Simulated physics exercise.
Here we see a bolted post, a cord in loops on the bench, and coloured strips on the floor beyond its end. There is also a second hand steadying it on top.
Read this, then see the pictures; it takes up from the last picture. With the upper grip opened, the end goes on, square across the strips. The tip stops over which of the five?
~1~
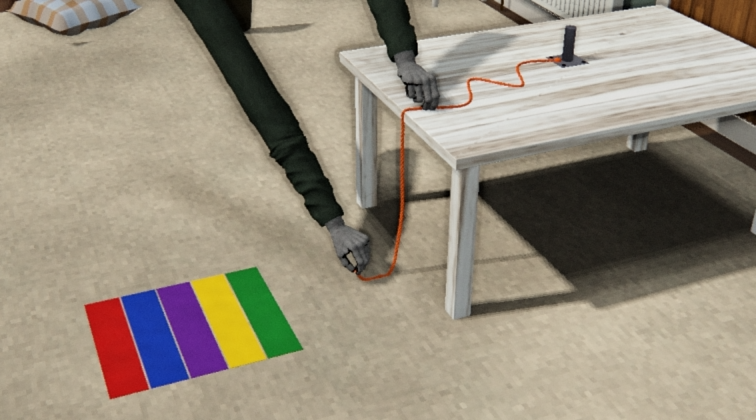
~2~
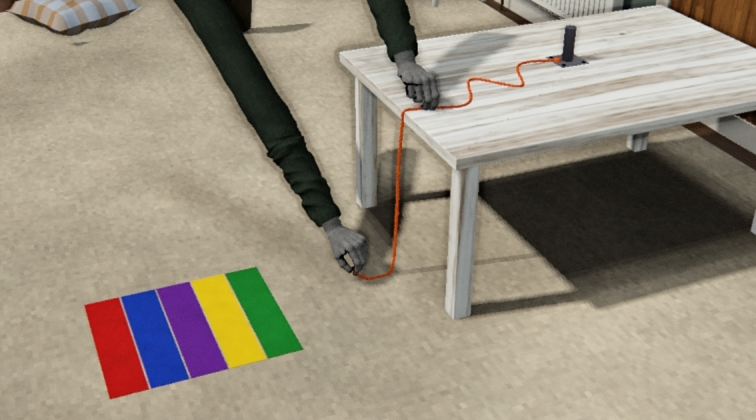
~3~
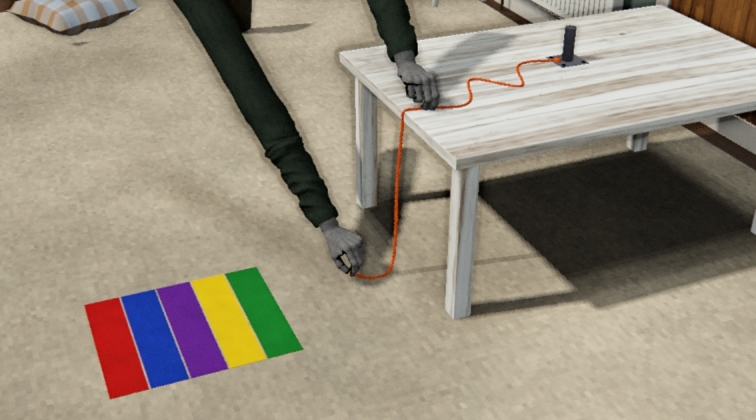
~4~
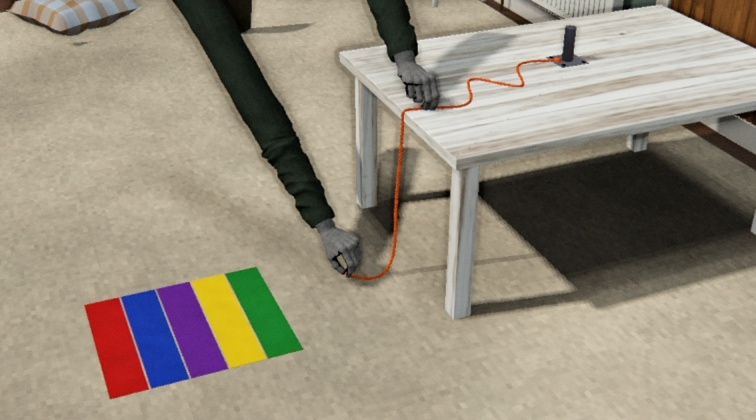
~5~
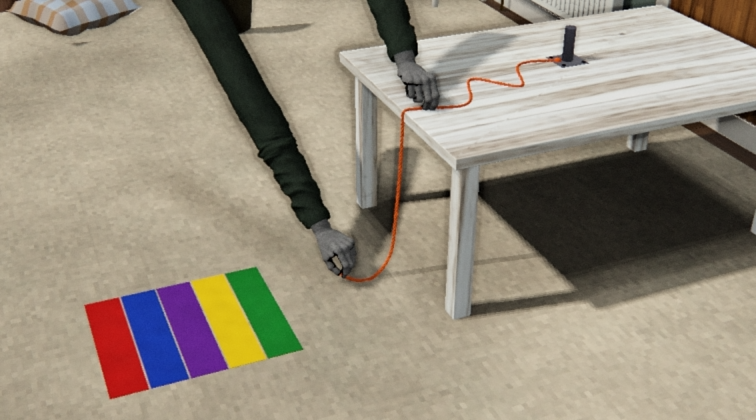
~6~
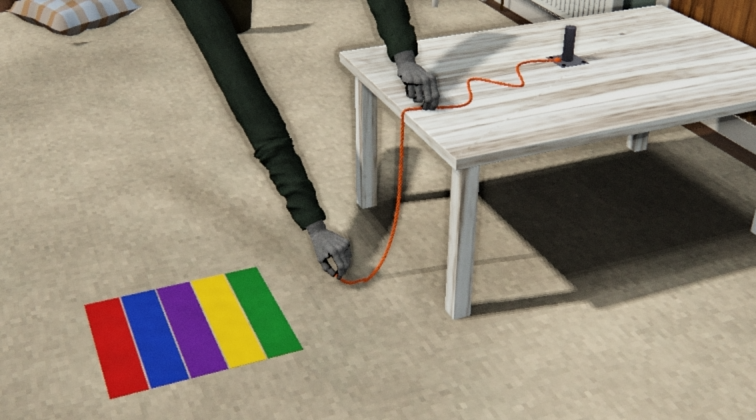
Over the blue strip.
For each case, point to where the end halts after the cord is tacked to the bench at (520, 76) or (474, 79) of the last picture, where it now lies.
Try by try, around (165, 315) and (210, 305).
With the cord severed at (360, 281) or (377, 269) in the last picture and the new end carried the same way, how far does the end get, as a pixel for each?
About (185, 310), then (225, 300).
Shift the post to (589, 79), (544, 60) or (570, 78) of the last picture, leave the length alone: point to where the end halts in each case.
In that order: (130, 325), (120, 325) and (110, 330).
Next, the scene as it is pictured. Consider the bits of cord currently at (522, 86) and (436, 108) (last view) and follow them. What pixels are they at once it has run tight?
At (484, 83), then (362, 139).
Soon after, end near (223, 302); over yellow.
Then, end near (174, 313); over purple.
At full stretch, end near (145, 320); over blue. It gets as far as the blue strip.
